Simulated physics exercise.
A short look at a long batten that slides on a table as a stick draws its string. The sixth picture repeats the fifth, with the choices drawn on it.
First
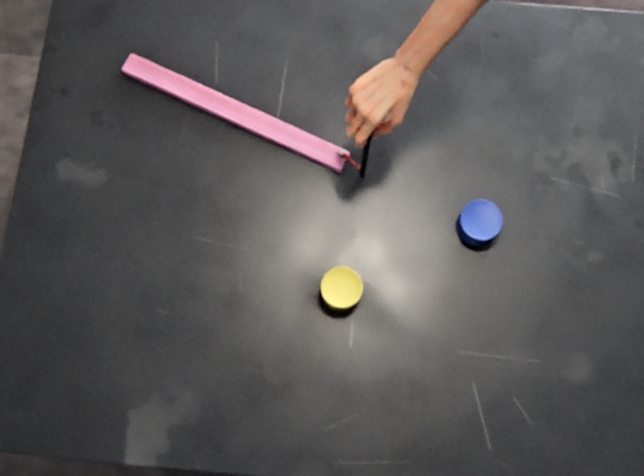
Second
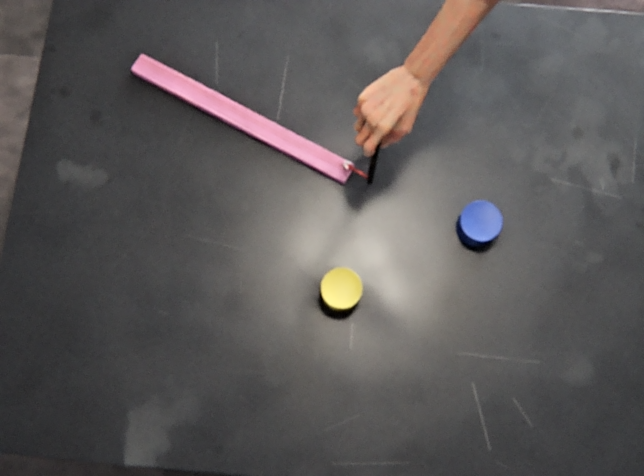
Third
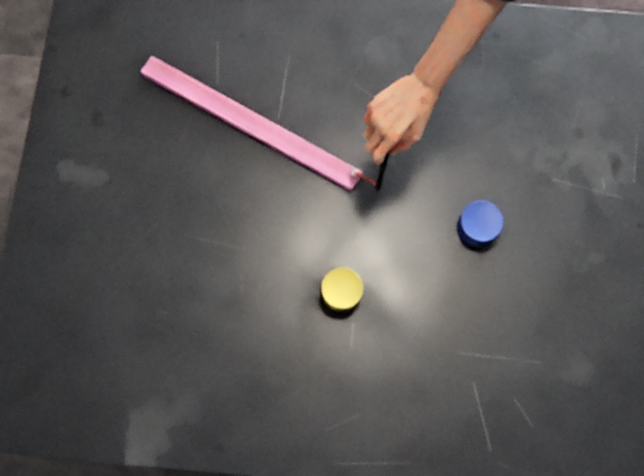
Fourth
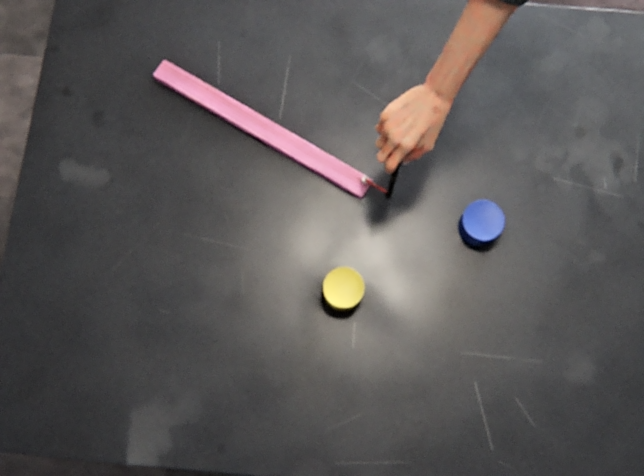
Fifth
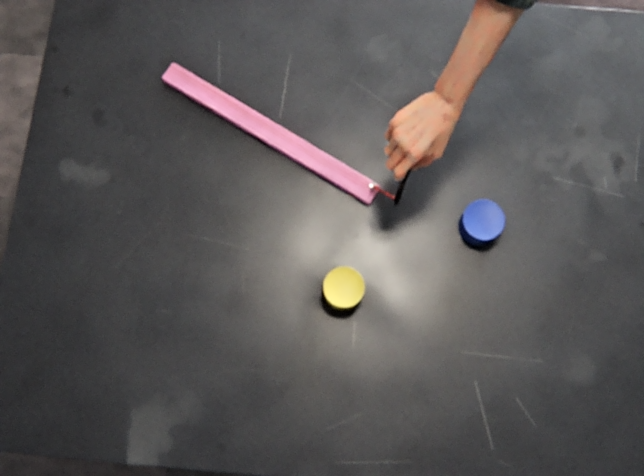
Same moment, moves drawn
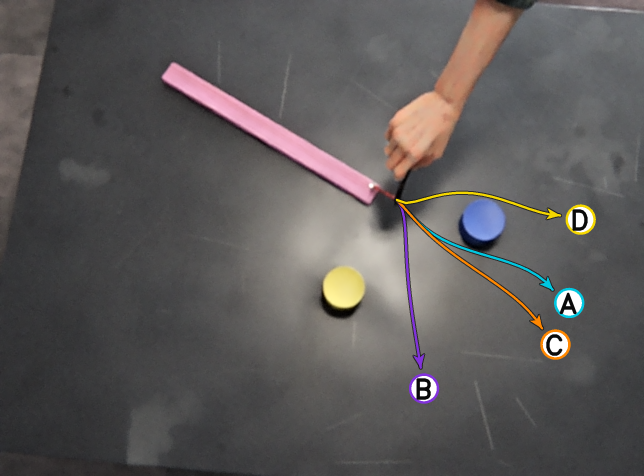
A hand reaches in from the top edge over a dark, scuffed tabletop seen from above, gripping a short black stick tied to the near end of a long pink batten. The batten lies slantwise at the upper left, with a yellow tub below it and a blue tub to the right. The hand draws the batten slowly down and rightward by its string, while both tubs stay put.
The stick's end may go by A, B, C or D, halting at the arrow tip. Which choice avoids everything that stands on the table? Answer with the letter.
Choose path C.
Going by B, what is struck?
The yellow tub.
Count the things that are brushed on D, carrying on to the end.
It touches one.
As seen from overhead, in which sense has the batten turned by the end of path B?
Clockwise.
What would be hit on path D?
It is the blue tub.
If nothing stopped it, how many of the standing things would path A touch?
In all, one.
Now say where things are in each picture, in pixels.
In the first frame, blue tub (479, 224); pink batten (234, 110); yellow tub (341, 289).
In the second frame, pink batten (240, 116); yellow tub (341, 290).
In the third frame, pink batten (249, 121); yellow tub (342, 290).
In the fourth frame, pink batten (261, 126); yellow tub (343, 290).
In the fifth frame, pink batten (269, 131); yellow tub (344, 289); blue tub (481, 223).
On the marked copy, A from (397, 200) via (470, 251) to (553, 290); B from (397, 200) via (409, 286) to (421, 368); C from (397, 200) via (471, 267) to (542, 328); D from (397, 200) via (483, 195) to (560, 215).
With C. Early on, foot of the stick (444, 248), middle of the batten (320, 165).
Further on, foot of the stick (498, 286), middle of the batten (371, 201).
At the end, foot of the stick (541, 329), middle of the batten (416, 234); nothing has been touched.
As for the rest, A meets the blue tub; B meets the yellow tub; D meets the blue tub.
